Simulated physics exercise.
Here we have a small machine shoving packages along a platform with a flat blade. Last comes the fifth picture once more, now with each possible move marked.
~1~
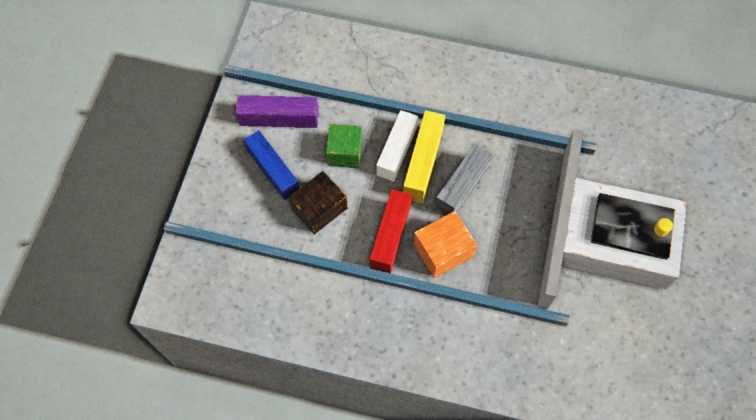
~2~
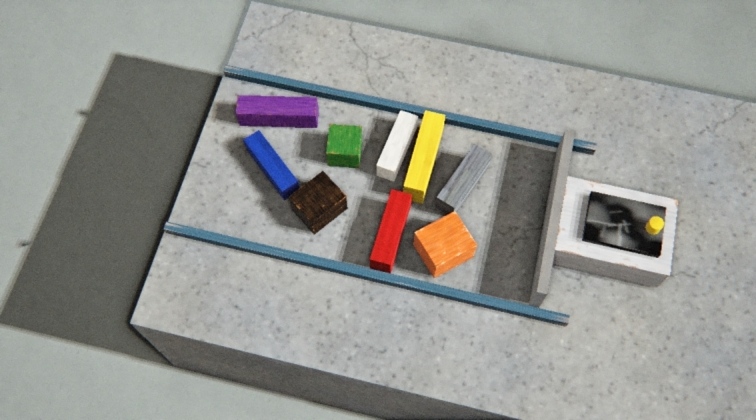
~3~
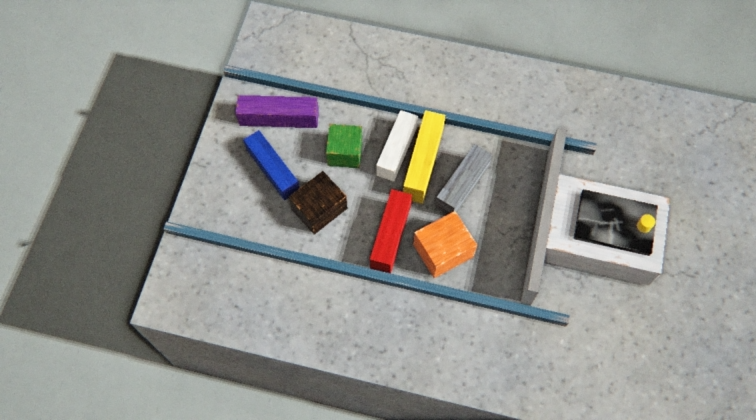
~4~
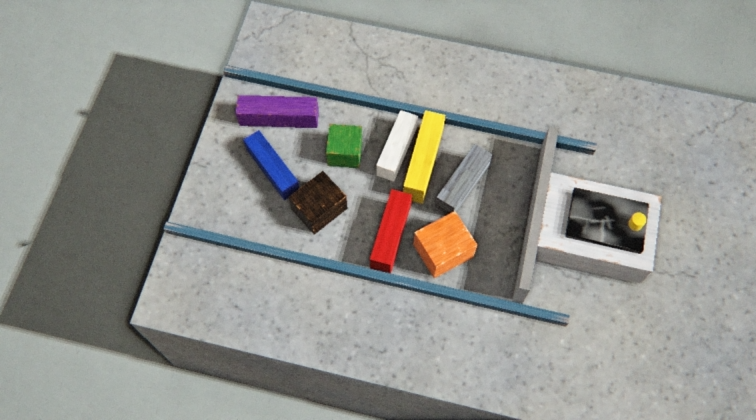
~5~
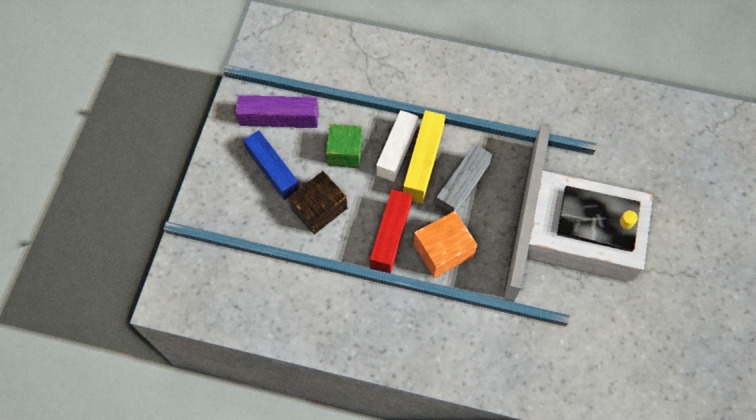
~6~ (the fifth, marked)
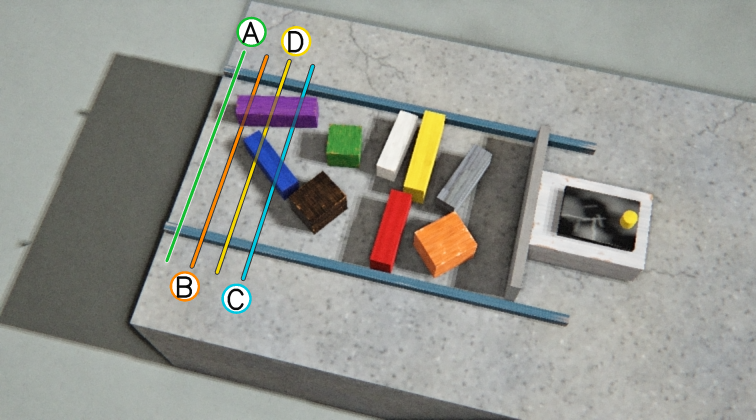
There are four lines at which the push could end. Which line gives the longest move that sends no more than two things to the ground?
It should halt at C.
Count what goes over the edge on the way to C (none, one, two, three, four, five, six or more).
In all, two.
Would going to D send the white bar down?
By then, no.
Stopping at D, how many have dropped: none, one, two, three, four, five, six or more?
In all, four.
On the marked copy, A at (208, 150); B at (232, 155); C at (280, 166); D at (255, 161).
With C. Early on, robot (500, 196); orange crate (390, 239); white bar (393, 145).
Further on, robot (407, 176); blue stick (241, 147); purple bar (264, 104).
At the end, robot (338, 160); blue stick over the edge; purple bar over the edge; two fallen.
As for the rest, A drops nine; B drops six; D drops four.
